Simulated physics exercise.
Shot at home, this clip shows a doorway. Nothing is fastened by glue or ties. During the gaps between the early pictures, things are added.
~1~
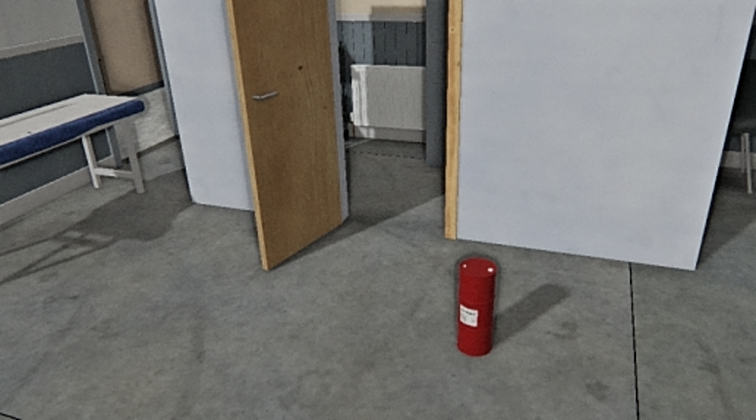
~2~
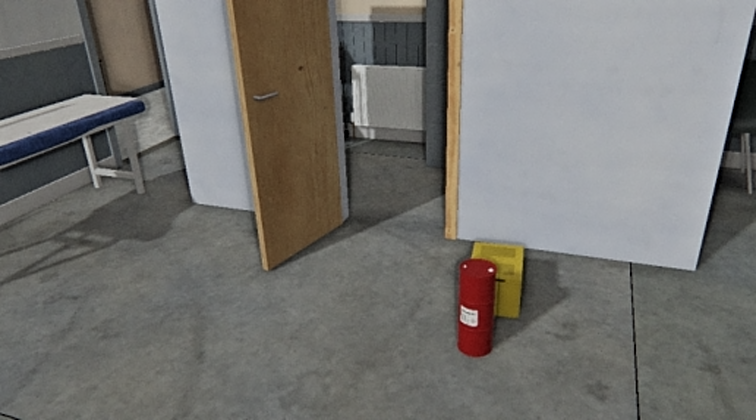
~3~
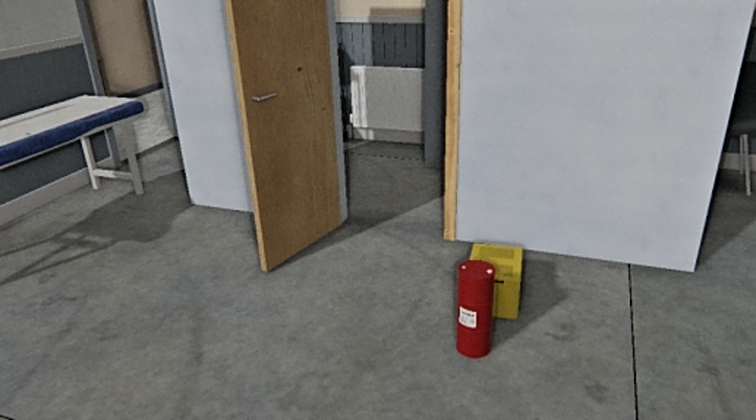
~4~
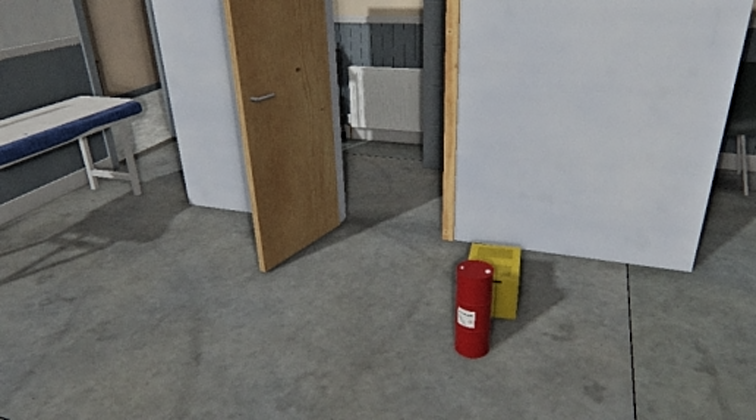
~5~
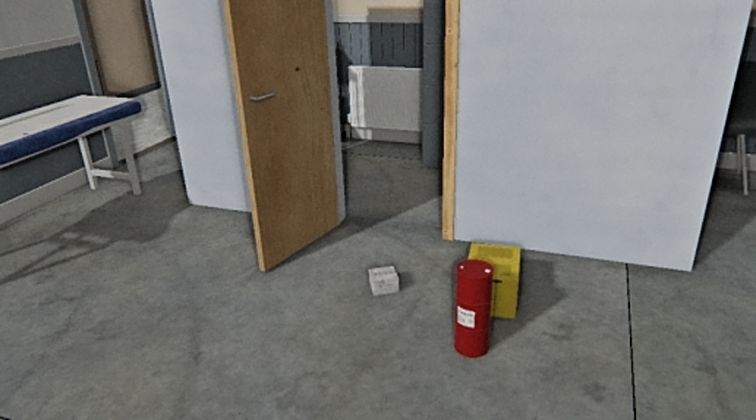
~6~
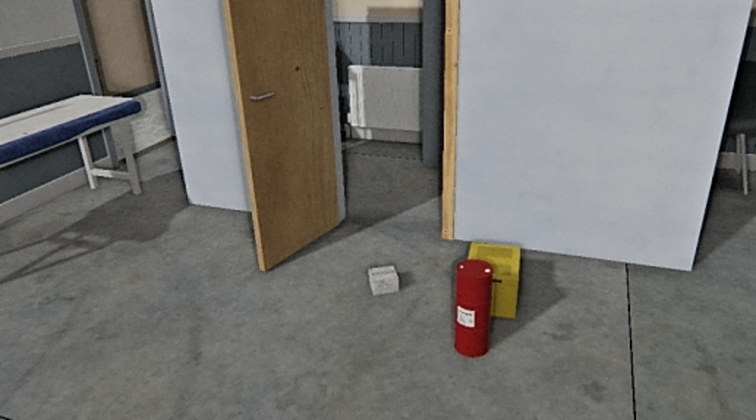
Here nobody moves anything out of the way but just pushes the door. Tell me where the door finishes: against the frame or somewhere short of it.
It finishes against the frame.
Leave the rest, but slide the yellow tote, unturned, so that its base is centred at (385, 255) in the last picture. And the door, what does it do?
It is held back then.
Then, 0.80 s past the last view, open by 83°.
Then, 1.60 s past the last view, open by 49°.
Then, 2.30 s past the last view, open by 18°.
Finally, open by 0°; all 3 still in place. Final places as the last picture's camera would see them, white box near (384, 280).
